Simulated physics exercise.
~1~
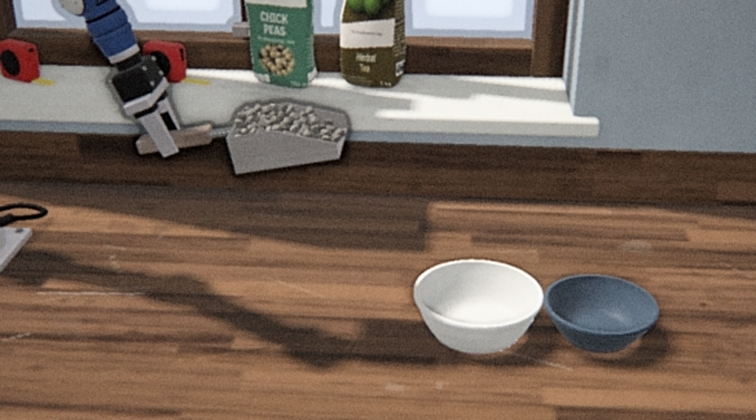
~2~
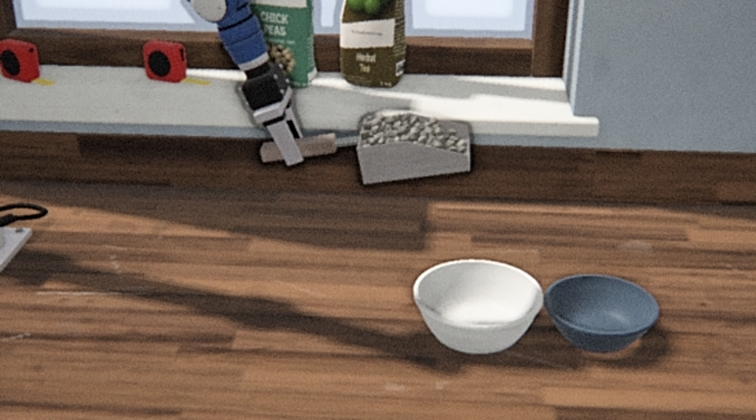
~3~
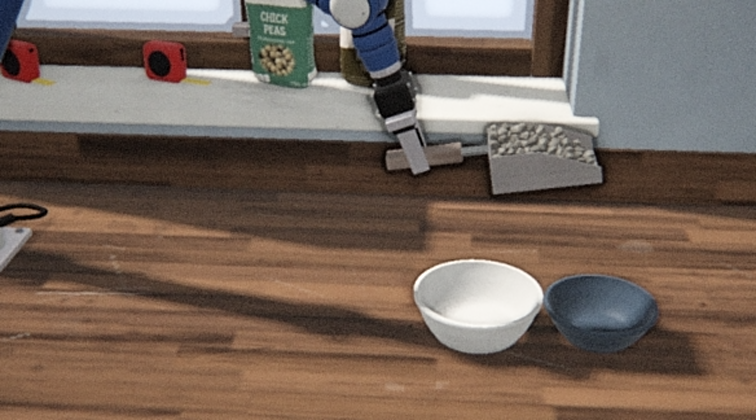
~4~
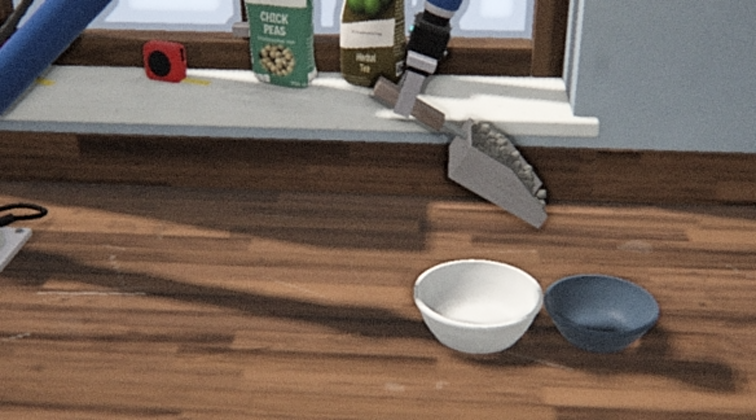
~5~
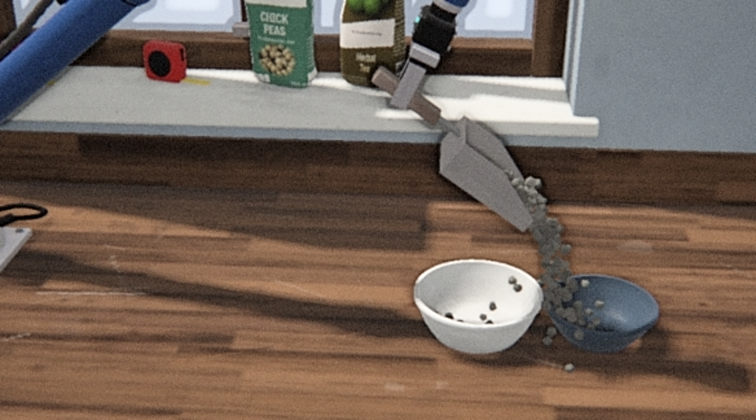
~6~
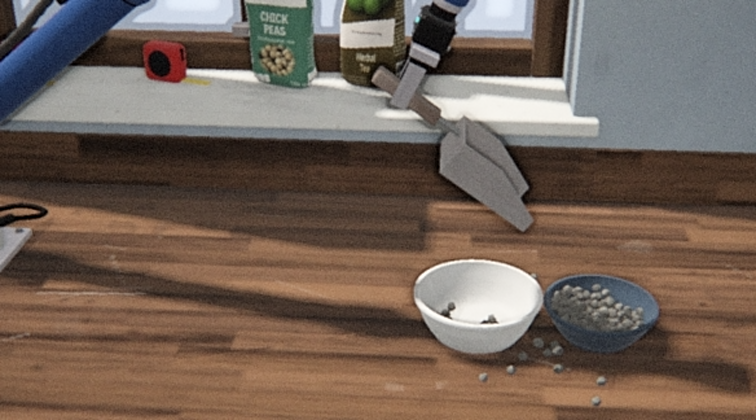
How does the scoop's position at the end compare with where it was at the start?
It starts on the left, in front of the windowsill below the chick peas package, and ends well to the right of there, held in the gripper above the bowls.
To begin with, a blue robot arm holds a metal scoop heaped with small grey pebbles in front of a windowsill, with a white bowl and a blue bowl side by side on the wooden table. The arm carries the level scoop to the right, past the packages on the sill. It then draws back a little to the left and tips the scoop down toward the bowls. Pebbles stream off the front edge, mostly into the blue bowl. At the end the emptied scoop stays tilted, a few pebbles lie in the white bowl, and others are scattered on the table.
